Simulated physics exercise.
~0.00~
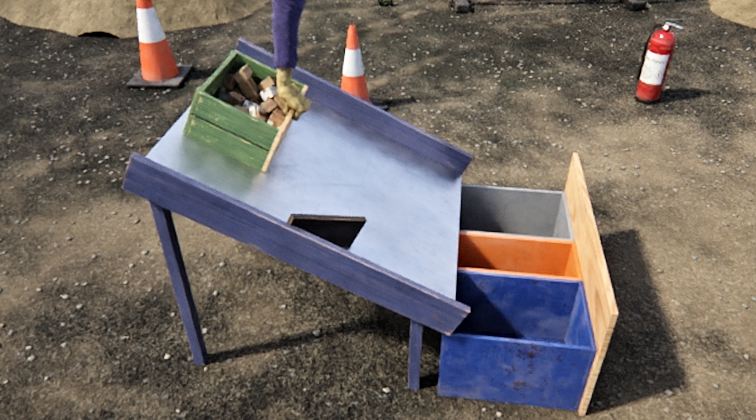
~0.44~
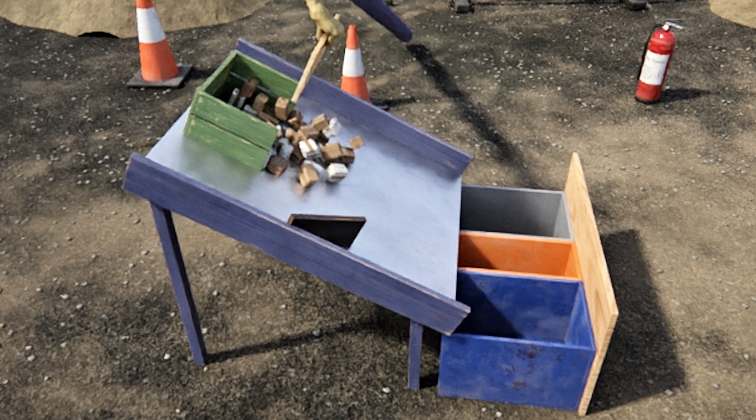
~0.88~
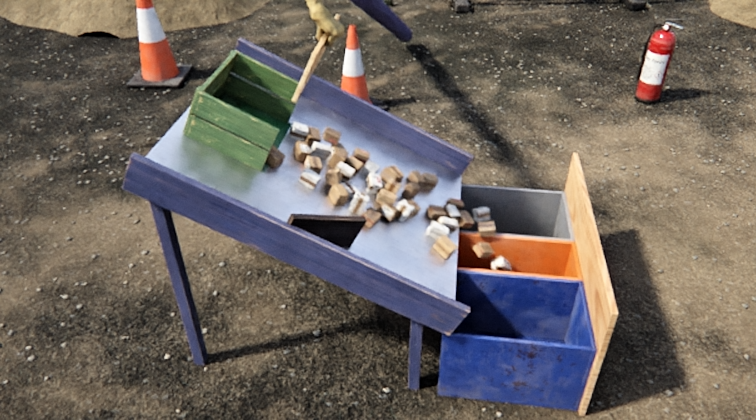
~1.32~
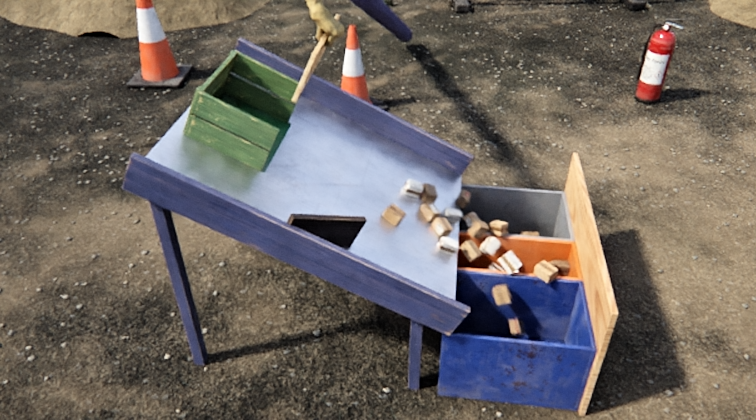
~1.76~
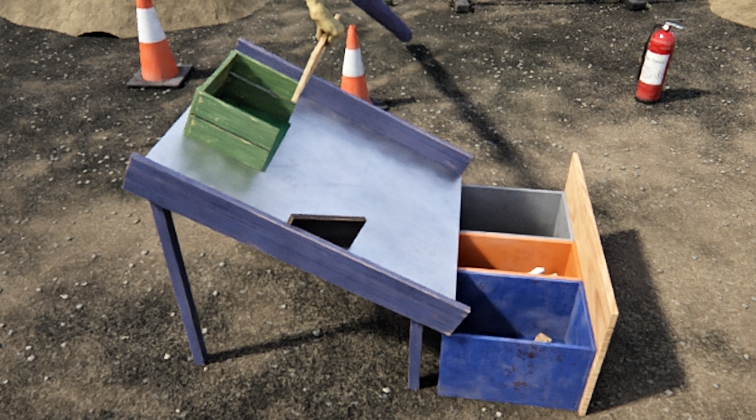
In the video, a gloved hand lifts the gate of a green pen on a sloping table, and small brown and white parcels tumble down to the right into grey, orange and blue bins, leaving the pen and table empty, with a few parcels visible in the orange and blue bins.
